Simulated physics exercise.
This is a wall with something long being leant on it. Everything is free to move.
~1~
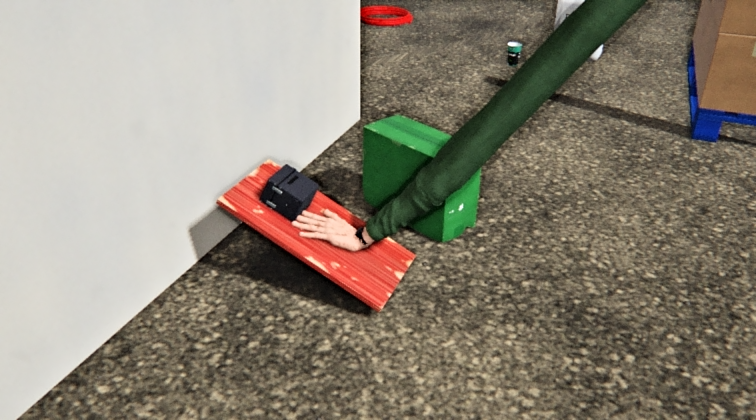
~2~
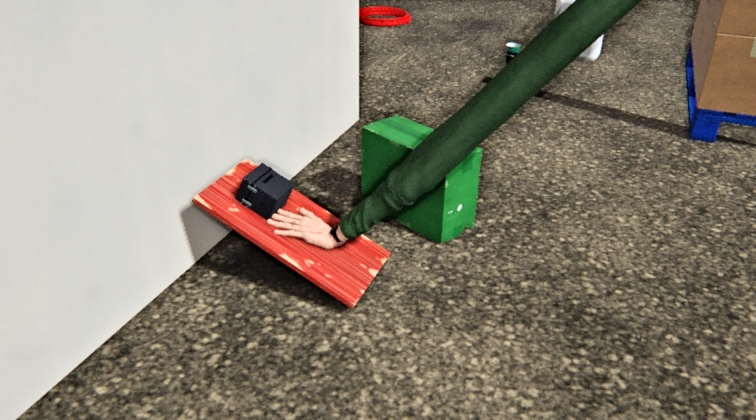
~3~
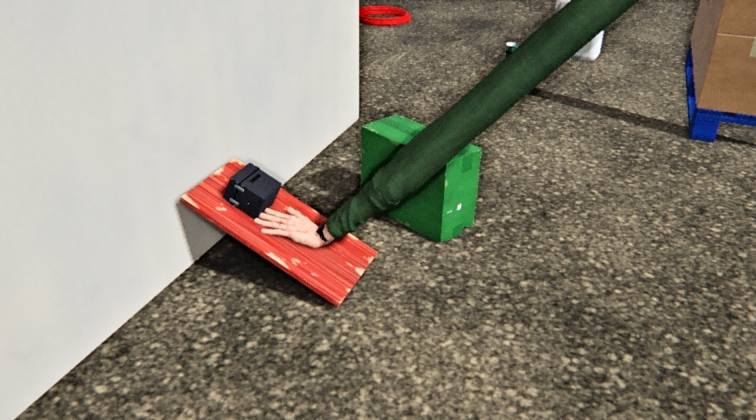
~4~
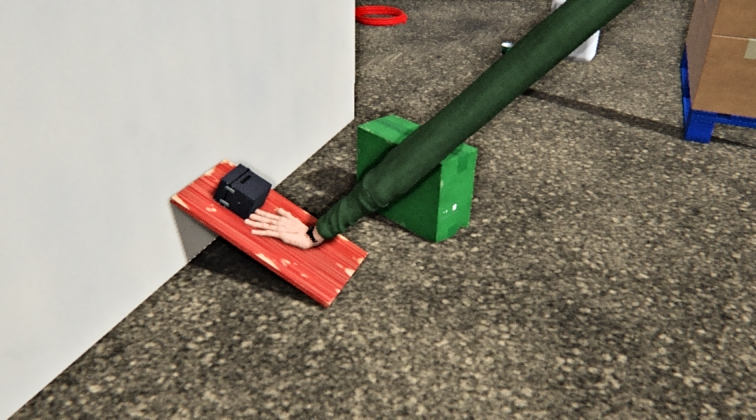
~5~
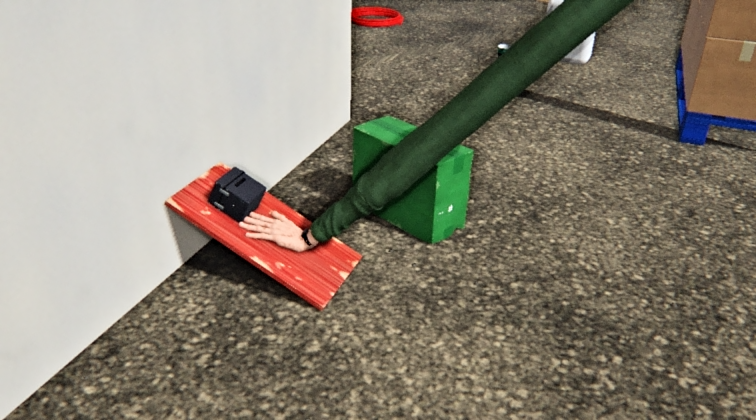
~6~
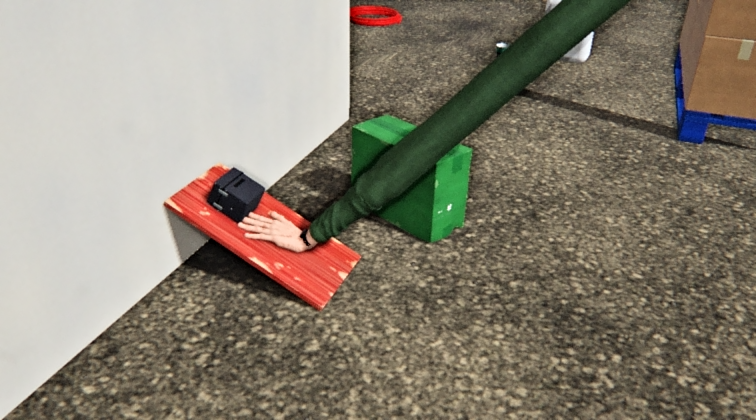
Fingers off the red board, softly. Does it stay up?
Outcome: The board gives way.
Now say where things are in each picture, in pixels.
The first frame shows on its way; red board (321, 231); green box (419, 177).
The second frame shows on its way; red board (296, 229); green box (418, 177).
The third frame shows on its way; red board (283, 228); green box (417, 177).
The fourth frame shows on its way; red board (273, 229); green box (413, 177).
The fifth frame shows propped up under the hand; red board (268, 232); green box (409, 178).
The sixth frame shows propped up under the hand; red board (267, 232); green box (408, 177).
Then, 0.30 s past the last view, red board leaning 25° more than when let go near (276, 265).
Then, 0.40 s past the last view, red board leaning 26° more than when let go near (278, 254).
Then, 0.60 s past the last view, red board leaning 24° more than when let go near (280, 266).
Finally, moved from the start, red board; green box still in place. Final places as the last picture's camera would see them, red board near (281, 267). The board slides down.
